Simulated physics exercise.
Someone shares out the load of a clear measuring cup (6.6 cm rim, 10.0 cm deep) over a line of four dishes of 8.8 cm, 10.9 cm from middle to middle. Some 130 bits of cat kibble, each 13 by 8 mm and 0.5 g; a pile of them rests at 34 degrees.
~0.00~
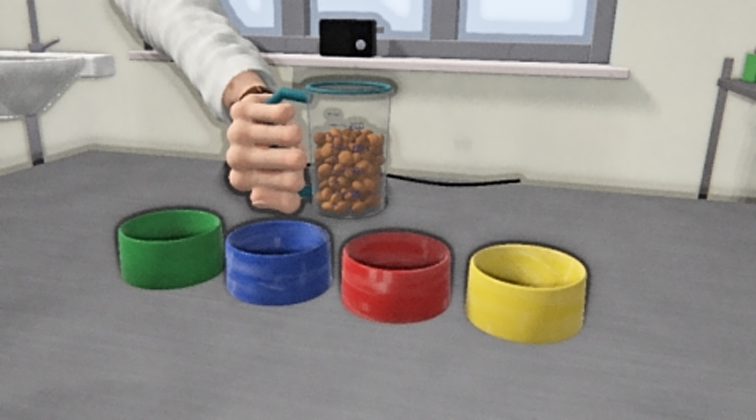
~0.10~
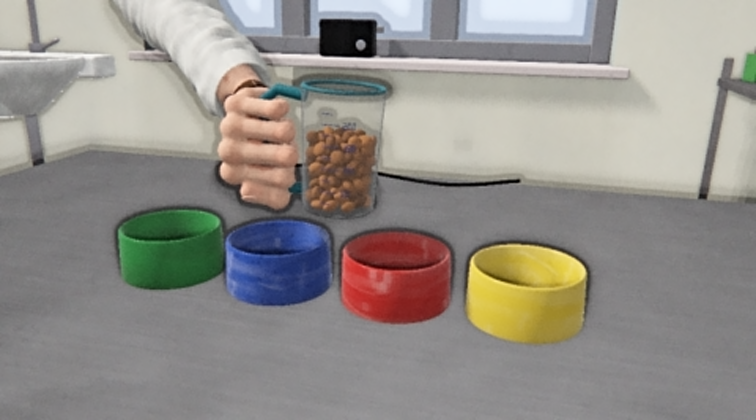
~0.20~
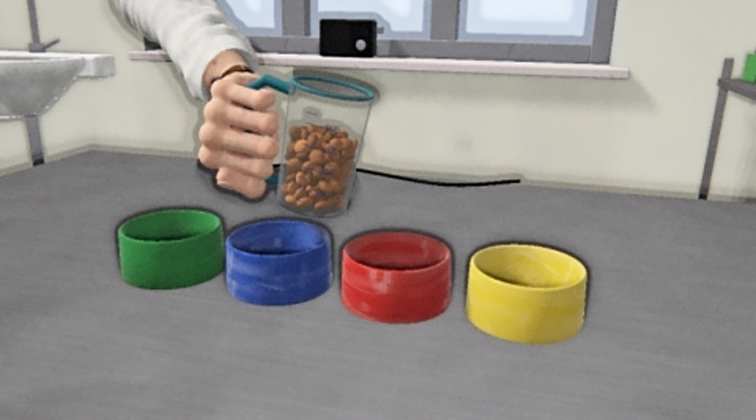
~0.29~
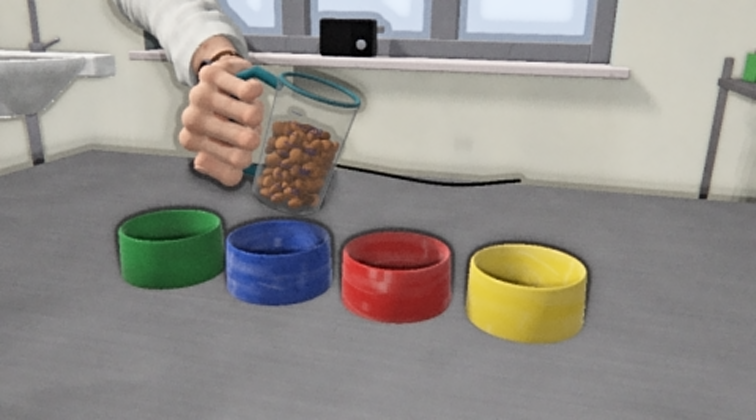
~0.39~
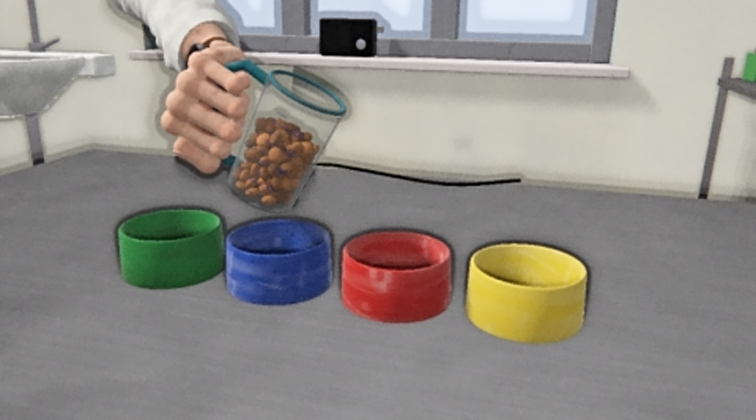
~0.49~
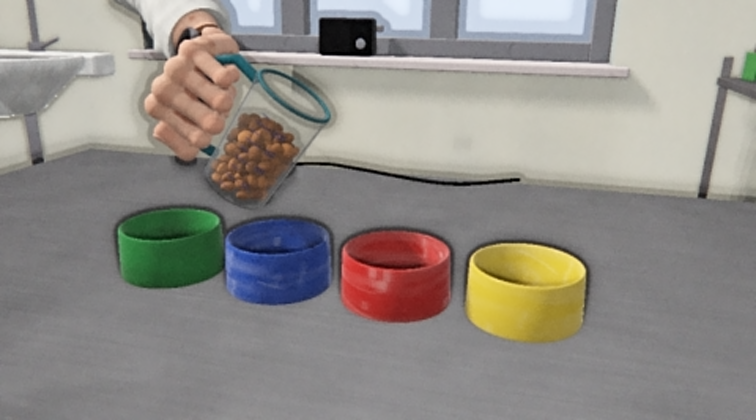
A hand in a white sleeve holds a clear measuring cup with a teal handle and rim, partly filled with brown pieces, above a grey tabletop seen from slightly above. Green, blue, red and yellow dishes stand in a row from left to right, before a window and a small black device. The hand moves the cup leftward while steadily tilting it to the right, and the camera stays still.
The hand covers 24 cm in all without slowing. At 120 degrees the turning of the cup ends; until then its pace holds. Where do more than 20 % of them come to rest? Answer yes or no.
Red: No, blue: No, green: Yes, yellow: No, counter: No.
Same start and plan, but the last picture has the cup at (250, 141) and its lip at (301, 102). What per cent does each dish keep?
Red 0, blue 0, green 100, yellow 0.
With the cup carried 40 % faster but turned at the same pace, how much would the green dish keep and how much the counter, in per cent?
Then: Green 100; counter 0.
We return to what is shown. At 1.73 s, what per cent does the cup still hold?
About 60 per cent.
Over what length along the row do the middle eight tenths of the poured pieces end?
Roughly 5 cm.
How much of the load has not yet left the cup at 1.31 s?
About 100 per cent.
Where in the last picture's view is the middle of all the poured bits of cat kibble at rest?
Around (170, 246).
After 0.98 s, tilt 76 degrees; cup holds 100 %.
After 1.31 s, tilt 103 degrees; cup holds 100 %.
After 1.73 s, tilt 120 degrees; cup holds 60 %, green 40 %.
In the end, at 2.6 s, red 0 %, blue 0 %, green 100 %, yellow 0 %, counter 0 %.
